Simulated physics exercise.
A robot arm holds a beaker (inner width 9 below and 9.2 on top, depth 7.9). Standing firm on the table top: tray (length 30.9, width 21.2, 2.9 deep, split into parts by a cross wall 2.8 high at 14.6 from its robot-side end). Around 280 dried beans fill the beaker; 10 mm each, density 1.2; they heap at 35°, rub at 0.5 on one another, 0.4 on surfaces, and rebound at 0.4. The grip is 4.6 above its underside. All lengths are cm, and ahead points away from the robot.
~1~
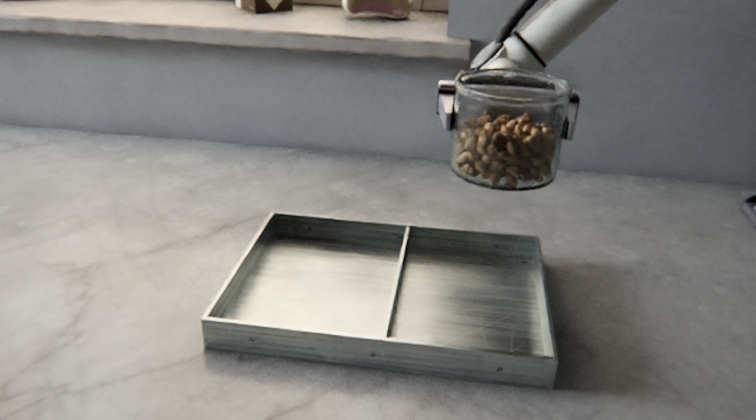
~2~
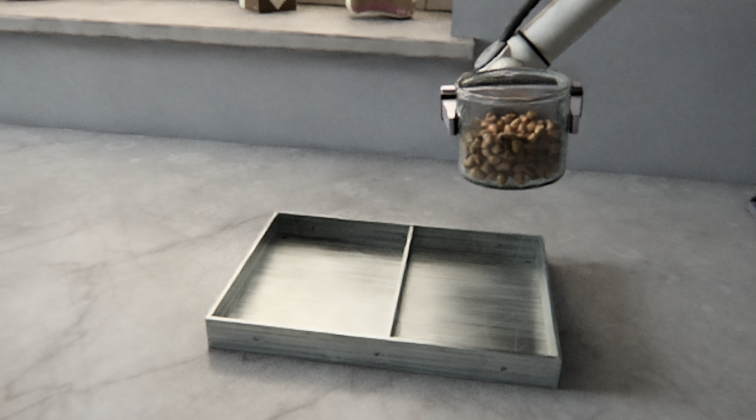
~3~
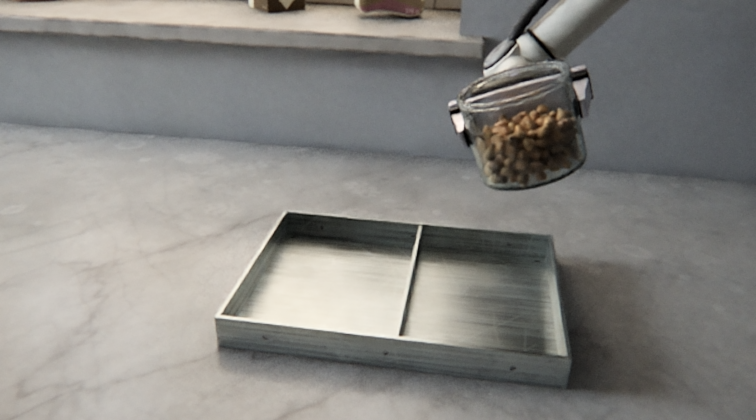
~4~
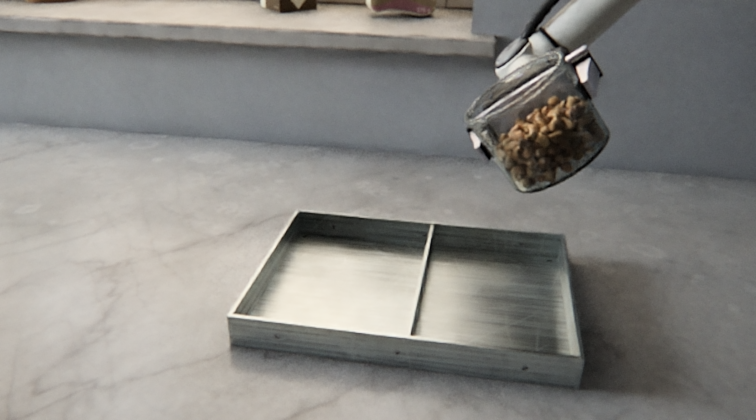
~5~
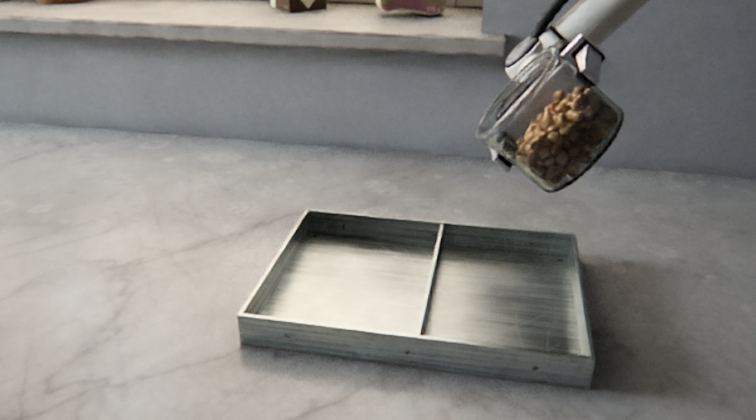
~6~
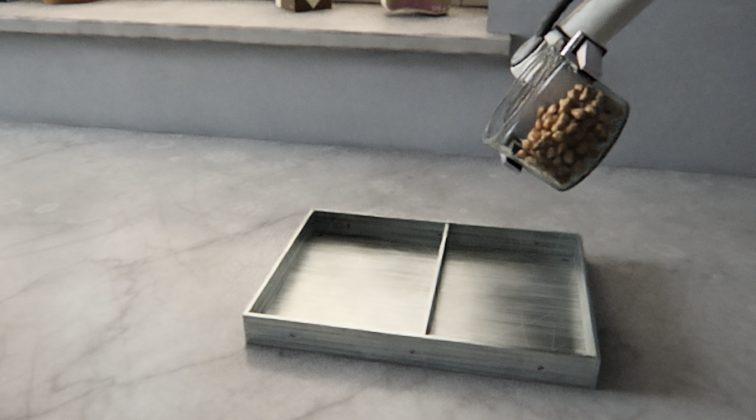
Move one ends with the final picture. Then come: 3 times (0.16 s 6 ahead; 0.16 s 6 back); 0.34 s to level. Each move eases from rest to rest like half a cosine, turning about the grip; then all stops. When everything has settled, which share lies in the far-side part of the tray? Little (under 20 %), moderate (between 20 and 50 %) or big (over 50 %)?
In the far-side part of the tray the share is little, under 20 %.
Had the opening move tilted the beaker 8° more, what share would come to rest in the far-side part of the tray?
It would be near 25 per cent.
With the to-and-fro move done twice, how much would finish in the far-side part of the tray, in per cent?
Then about 10 per cent.
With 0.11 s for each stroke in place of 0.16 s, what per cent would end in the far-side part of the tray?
In that case some 40 per cent.
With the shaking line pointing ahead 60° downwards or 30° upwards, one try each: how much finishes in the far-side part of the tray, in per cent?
About 0 and 25 per cent.
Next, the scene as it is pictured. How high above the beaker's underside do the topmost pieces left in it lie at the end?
About 7.0 cm.
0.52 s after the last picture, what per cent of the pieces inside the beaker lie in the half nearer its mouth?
Roughly 40 per cent.
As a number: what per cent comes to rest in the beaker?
About 75 per cent.
Then, 0.52 s later, tilted 58° forward, highest piece 21 above the table; 246 in the beaker, 21 in the far-side part, 11 in the robot-side part, 1 in flight or on a rim.
Then, 1.04 s later, tilted 50° forward, highest piece 20 above the table; 214 in the beaker, 34 in the far-side part, 31 in the robot-side part.
Then, 1.50 s later, level, highest piece 23 above the table; 214 in the beaker, 34 in the far-side part, 31 in the robot-side part.
Then, 2.55 s later, level, highest piece 23 above the table; 214 in the beaker, 34 in the far-side part, 31 in the robot-side part.
At rest, 214 in the beaker, 34 in the far-side part, 31 in the robot-side part. That is 12 % in the far-side part of the tray.
